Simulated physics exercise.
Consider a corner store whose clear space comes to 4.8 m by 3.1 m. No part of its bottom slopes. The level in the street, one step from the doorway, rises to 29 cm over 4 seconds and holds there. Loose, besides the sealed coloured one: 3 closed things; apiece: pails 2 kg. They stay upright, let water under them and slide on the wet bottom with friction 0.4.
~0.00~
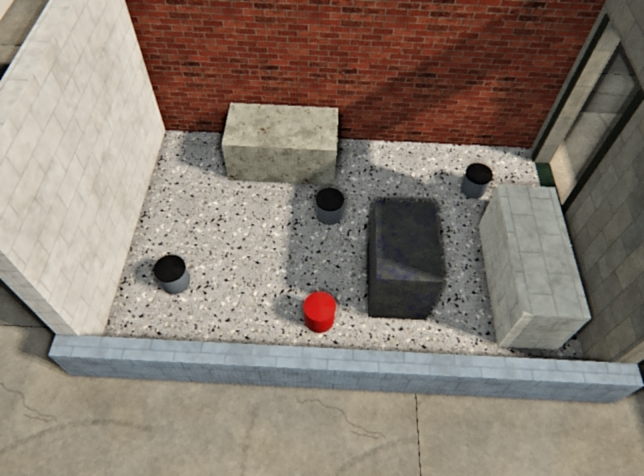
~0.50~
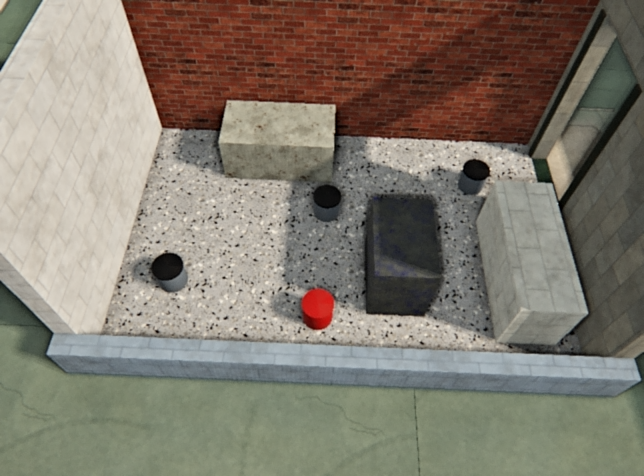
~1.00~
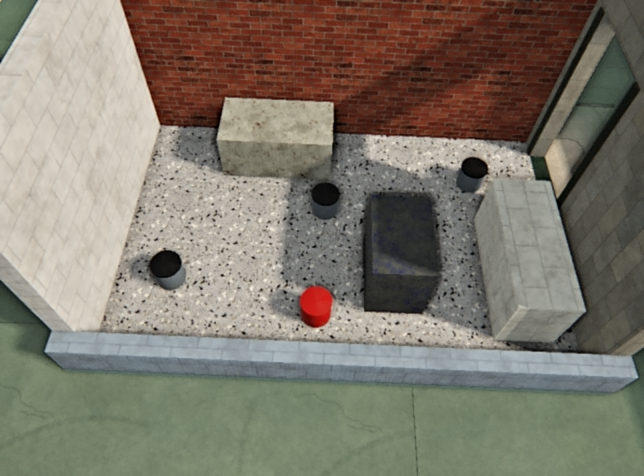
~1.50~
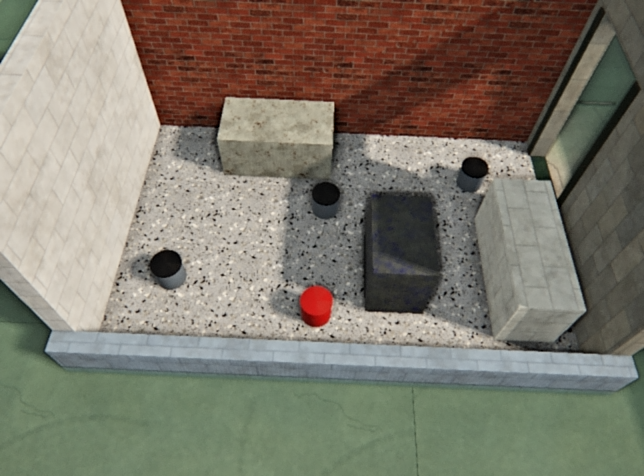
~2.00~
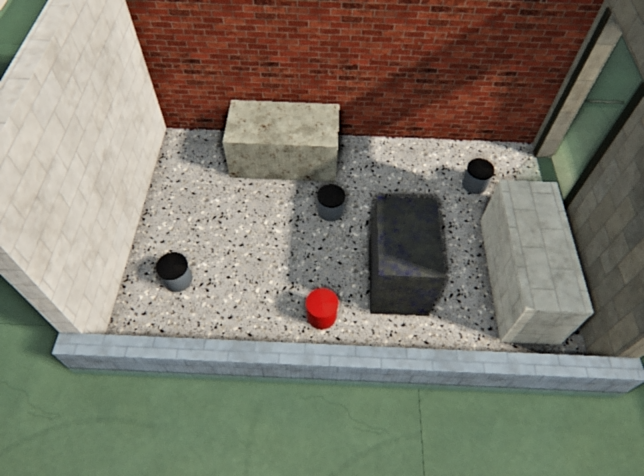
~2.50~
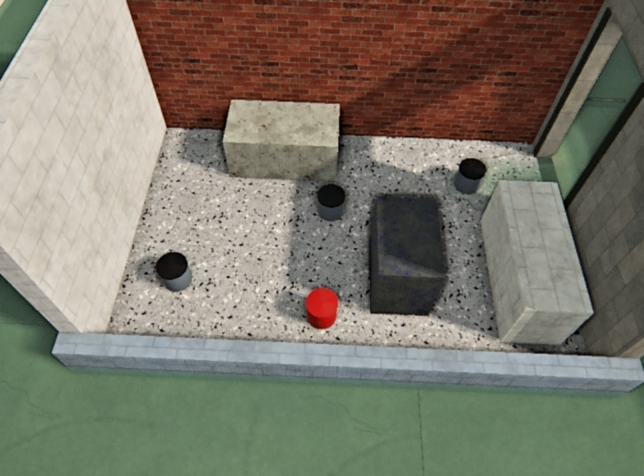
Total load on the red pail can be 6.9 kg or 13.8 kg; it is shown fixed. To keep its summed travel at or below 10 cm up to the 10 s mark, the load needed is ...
... the larger of the two.
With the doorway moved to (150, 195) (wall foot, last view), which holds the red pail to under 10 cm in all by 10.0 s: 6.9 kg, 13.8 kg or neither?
Then neither weight holds it.
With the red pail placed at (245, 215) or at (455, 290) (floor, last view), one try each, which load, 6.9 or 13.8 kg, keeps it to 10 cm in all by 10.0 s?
First try none suffices, second try both suffice.
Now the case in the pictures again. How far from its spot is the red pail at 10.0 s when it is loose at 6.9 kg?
It would be some 30 cm from its spot.
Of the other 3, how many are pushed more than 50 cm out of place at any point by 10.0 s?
Tally: 3.
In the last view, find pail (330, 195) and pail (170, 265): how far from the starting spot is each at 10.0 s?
Respectively 80 and 10 centimetres.
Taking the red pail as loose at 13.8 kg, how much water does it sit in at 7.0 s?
5 cm, roughly.
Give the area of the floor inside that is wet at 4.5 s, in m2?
Flooded: Near 6.0 m2.
After 3.5 s the red pail would be 0 cm from its start with 6.9 kg and 0 cm from its start with 13.8 kg; 0 cm of water round it then.
After 4.5 s the red pail would be 0 cm from its start with 6.9 kg and 0 cm from its start with 13.8 kg; 0 cm of water round it then.
After 7.0 s the red pail would be 20 cm from its start with 6.9 kg and 0 cm from its start with 13.8 kg; 5 cm of water round it then.
After 10.0 s the red pail would be 31 cm from its start with 6.9 kg and 0 cm from its start with 13.8 kg; 10 cm of water round it then.
